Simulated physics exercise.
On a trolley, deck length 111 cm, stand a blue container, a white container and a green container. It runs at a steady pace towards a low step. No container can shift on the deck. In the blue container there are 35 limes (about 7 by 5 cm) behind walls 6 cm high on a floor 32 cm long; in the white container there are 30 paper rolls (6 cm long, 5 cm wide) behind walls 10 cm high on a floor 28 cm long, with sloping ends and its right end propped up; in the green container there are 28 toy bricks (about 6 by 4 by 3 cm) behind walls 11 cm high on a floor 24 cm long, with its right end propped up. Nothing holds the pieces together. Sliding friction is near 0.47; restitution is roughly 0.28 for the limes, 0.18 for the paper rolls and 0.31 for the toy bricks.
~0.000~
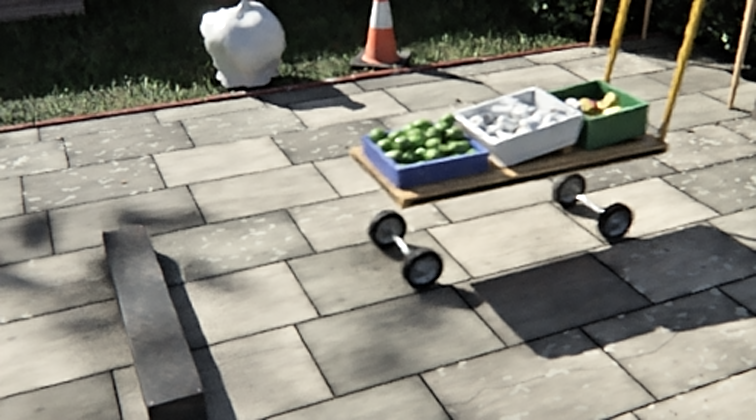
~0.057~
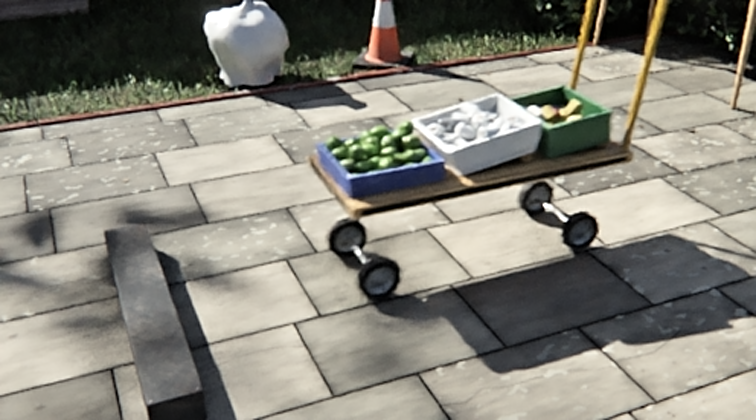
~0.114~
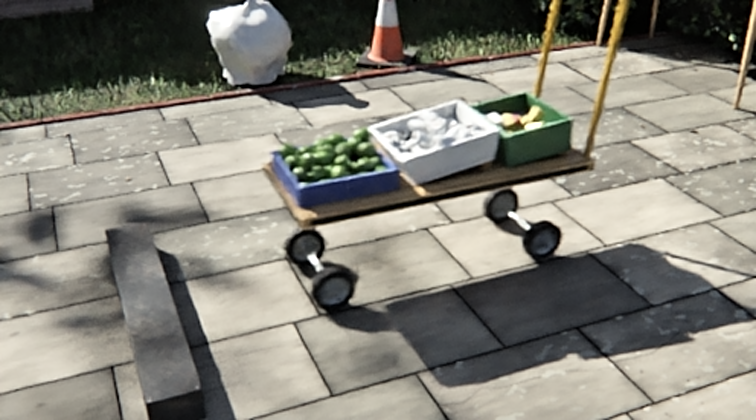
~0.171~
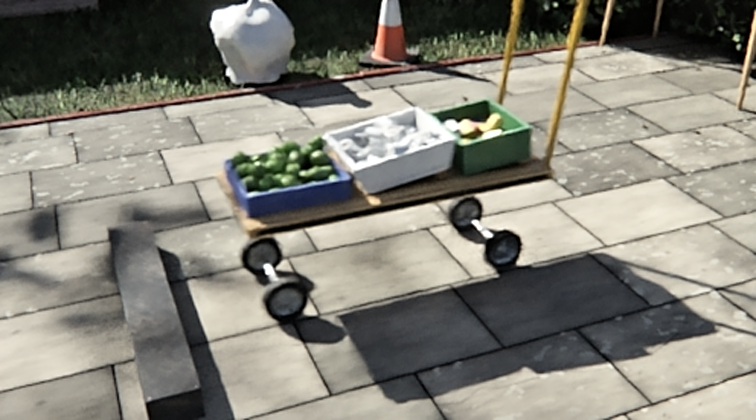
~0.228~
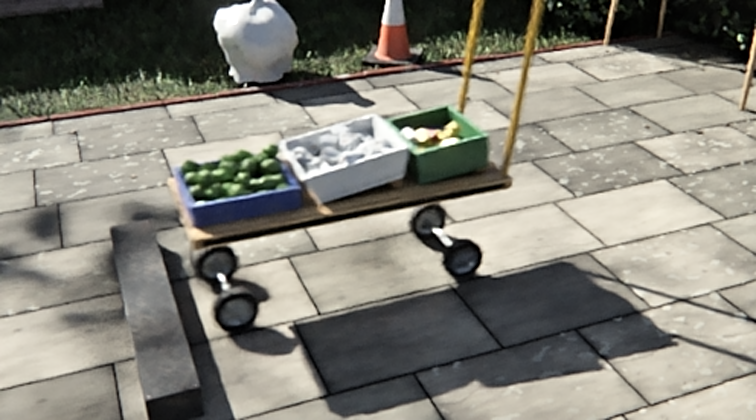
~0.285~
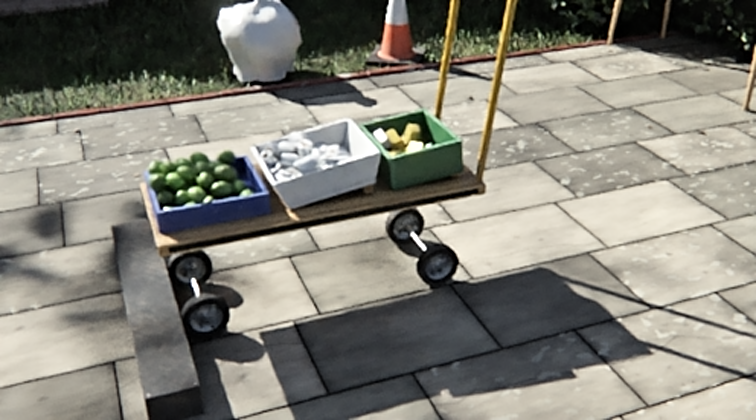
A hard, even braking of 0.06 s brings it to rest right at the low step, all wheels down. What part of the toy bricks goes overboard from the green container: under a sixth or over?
It sheds under a sixth of them.
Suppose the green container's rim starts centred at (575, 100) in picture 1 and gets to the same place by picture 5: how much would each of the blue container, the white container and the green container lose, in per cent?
In that case blue container 30, white container 10, green container 0 per cent.
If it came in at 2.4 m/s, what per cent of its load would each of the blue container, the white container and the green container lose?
In that case blue container 20, white container 0, green container 0 per cent.
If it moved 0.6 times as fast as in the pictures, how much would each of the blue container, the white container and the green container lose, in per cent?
In that case blue container 10, white container 0, green container 0 per cent.
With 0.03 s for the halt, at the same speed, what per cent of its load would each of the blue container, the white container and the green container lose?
Then blue container 40, white container 20, green container 10 per cent.
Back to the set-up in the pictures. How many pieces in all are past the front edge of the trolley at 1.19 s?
Roughly 14.
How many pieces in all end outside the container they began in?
About 18.
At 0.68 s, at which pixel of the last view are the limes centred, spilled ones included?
At about (165, 199).
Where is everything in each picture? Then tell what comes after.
In the first frame (we follow the rim corner now nearest the camera; the camera moves round a little), green container at (592, 119); blue container at (400, 168); 79 cm still to roll; nothing out yet.
Green container at (552, 127); blue container at (352, 177); 62 cm still to roll, in the second frame.
Green container at (510, 135); blue container at (301, 187); 45 cm still to roll, in the third frame.
Green container at (466, 143); blue container at (249, 196); 28 cm still to roll, in the fourth frame.
Green container at (421, 152); blue container at (194, 206); 10 cm still to roll, in the fifth frame.
Green container at (393, 157); blue container at (161, 212); stopping; nothing out yet, in the sixth frame.
After 0.33 s, 1 of 35 out of the blue container, 0 of 30 out of the white container and 0 of 28 out of the green container.
After 0.45 s, 12 of 35 out of the blue container, 1 of 30 out of the white container and 0 of 28 out of the green container.
After 0.68 s, 13 of 35 out of the blue container, 4 of 30 out of the white container and 0 of 28 out of the green container.
When it is over (at 1.19 s), 13 of 35 out of the blue container, 5 of 30 out of the white container and 0 of 28 out of the green container. Asked share, 0 of 28, 0 per cent.
